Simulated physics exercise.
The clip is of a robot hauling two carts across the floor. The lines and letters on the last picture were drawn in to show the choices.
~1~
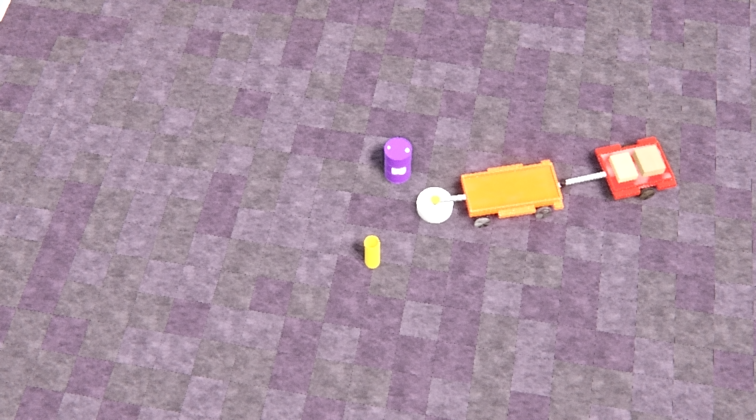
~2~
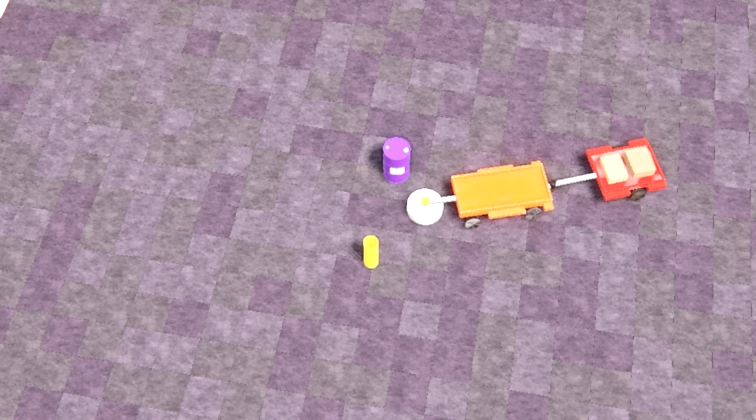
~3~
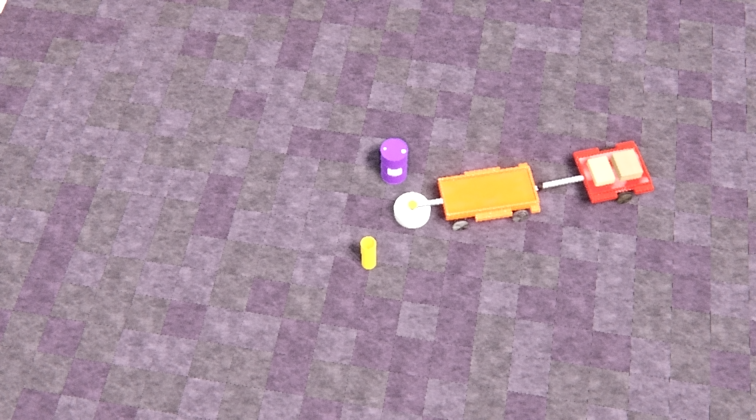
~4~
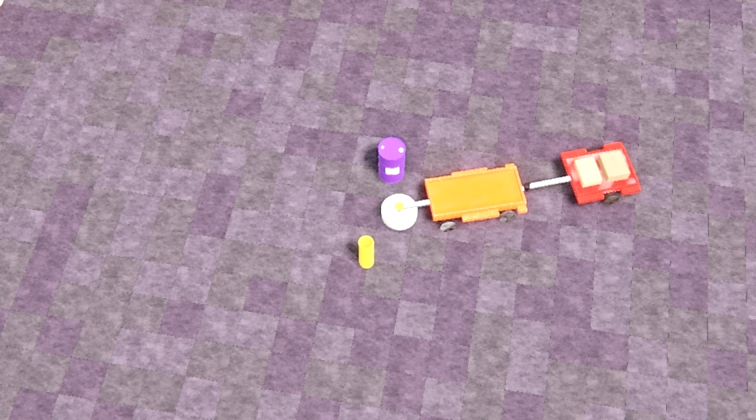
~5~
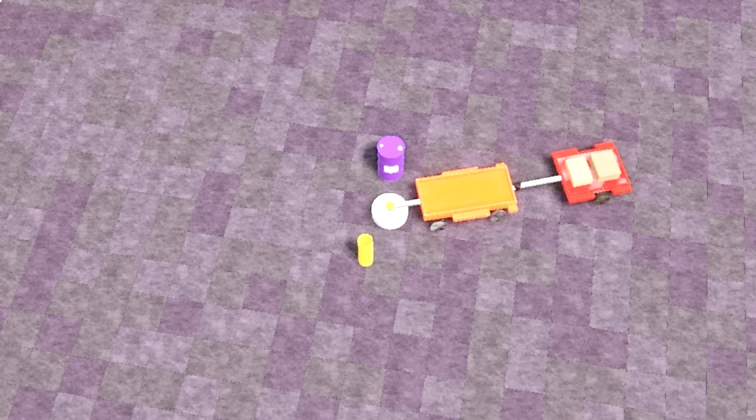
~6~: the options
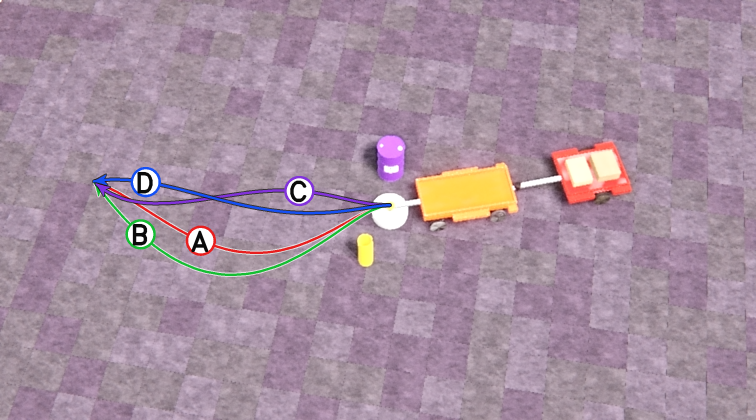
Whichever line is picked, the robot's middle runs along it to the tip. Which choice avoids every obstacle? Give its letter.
D is the clean one.
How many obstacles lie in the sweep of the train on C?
One.
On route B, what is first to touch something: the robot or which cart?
It is the orange cart.
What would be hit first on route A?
First the yellow post.
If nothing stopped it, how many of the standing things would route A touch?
It touches one.
On the marked copy, A from (390, 205) via (232, 251) to (94, 181); B from (390, 205) via (226, 275) to (95, 183); C from (390, 205) via (240, 194) to (97, 184); D from (390, 205) via (239, 204) to (94, 181).
With D. Early on, robot (285, 217), last cart (491, 188).
Further on, robot (183, 195), last cart (387, 202).
At the end, robot (96, 186), last cart (299, 201); nothing has been touched.
As for the rest, A meets the yellow post; B meets the yellow post; C meets the purple drum.
